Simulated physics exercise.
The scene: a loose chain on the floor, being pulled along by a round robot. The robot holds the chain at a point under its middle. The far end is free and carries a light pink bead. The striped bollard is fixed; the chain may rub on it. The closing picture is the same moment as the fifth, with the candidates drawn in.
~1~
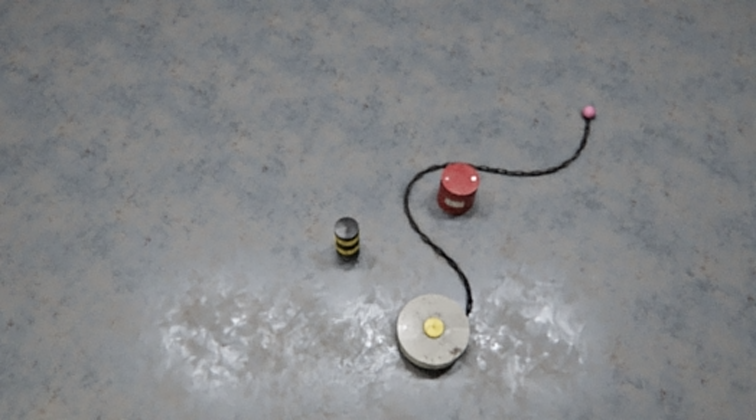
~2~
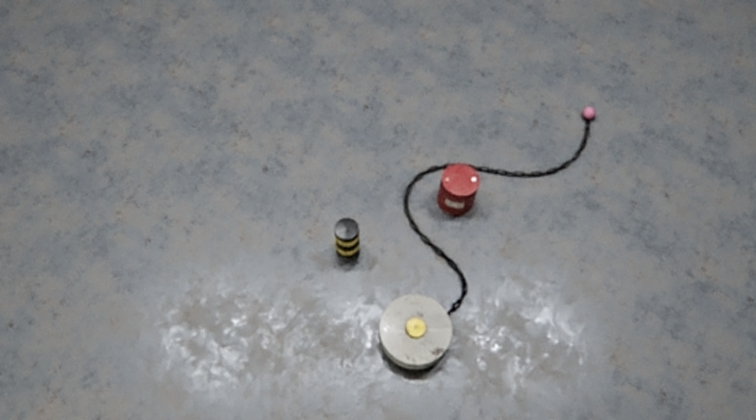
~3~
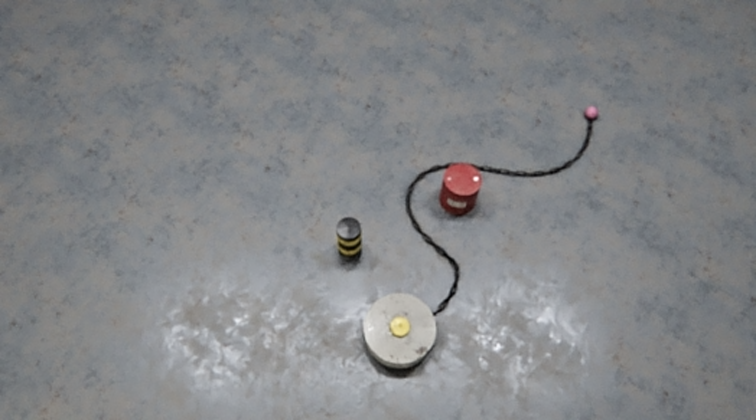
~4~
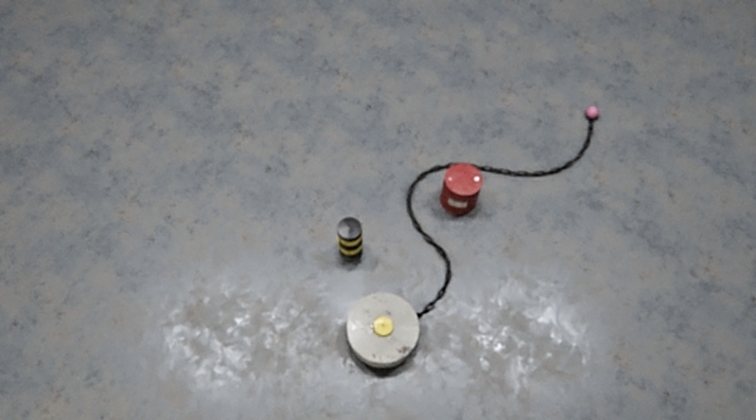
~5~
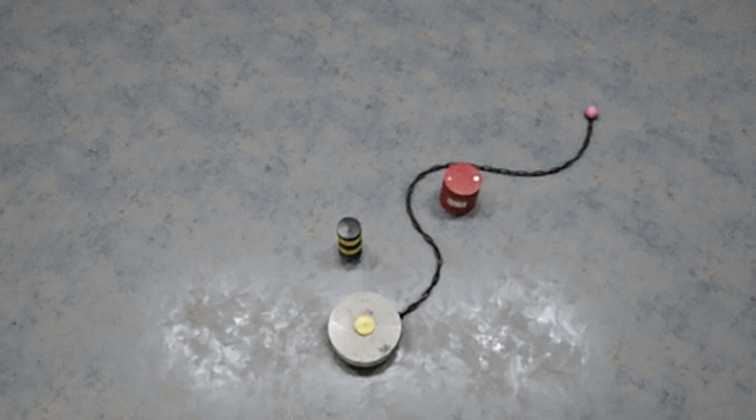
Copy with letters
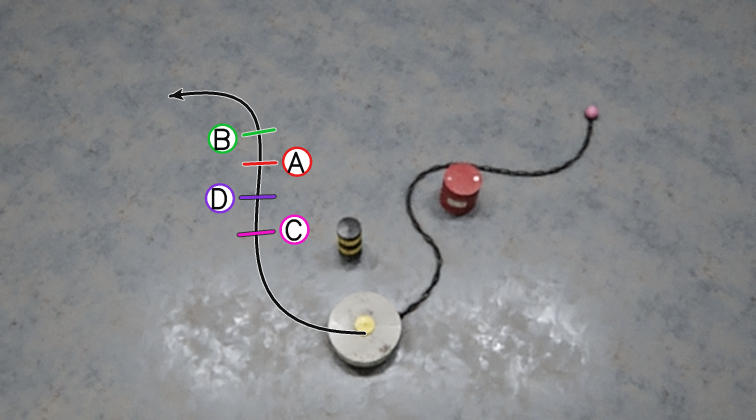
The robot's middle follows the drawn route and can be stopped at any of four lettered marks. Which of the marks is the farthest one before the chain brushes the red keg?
C is the last safe stop.
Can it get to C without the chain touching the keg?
Yes.
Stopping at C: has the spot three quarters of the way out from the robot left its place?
By then, no.
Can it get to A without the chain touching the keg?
No.
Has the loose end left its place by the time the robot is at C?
No.
On the copy, A at (260, 163); B at (259, 132); C at (256, 233); D at (258, 197); the route from (365, 333) via (258, 188) to (170, 96).
On C. First, robot (301, 318), middle of the chain (435, 169), free end (592, 113).
Then, robot (261, 274), middle of the chain (435, 170), free end (592, 113).
Finally, robot (254, 228), middle of the chain (437, 178), free end (592, 113); only the bollard has been touched, if anything.
By contrast, A brings the chain against the keg; B brings the chain against the keg; D brings the chain against the keg.
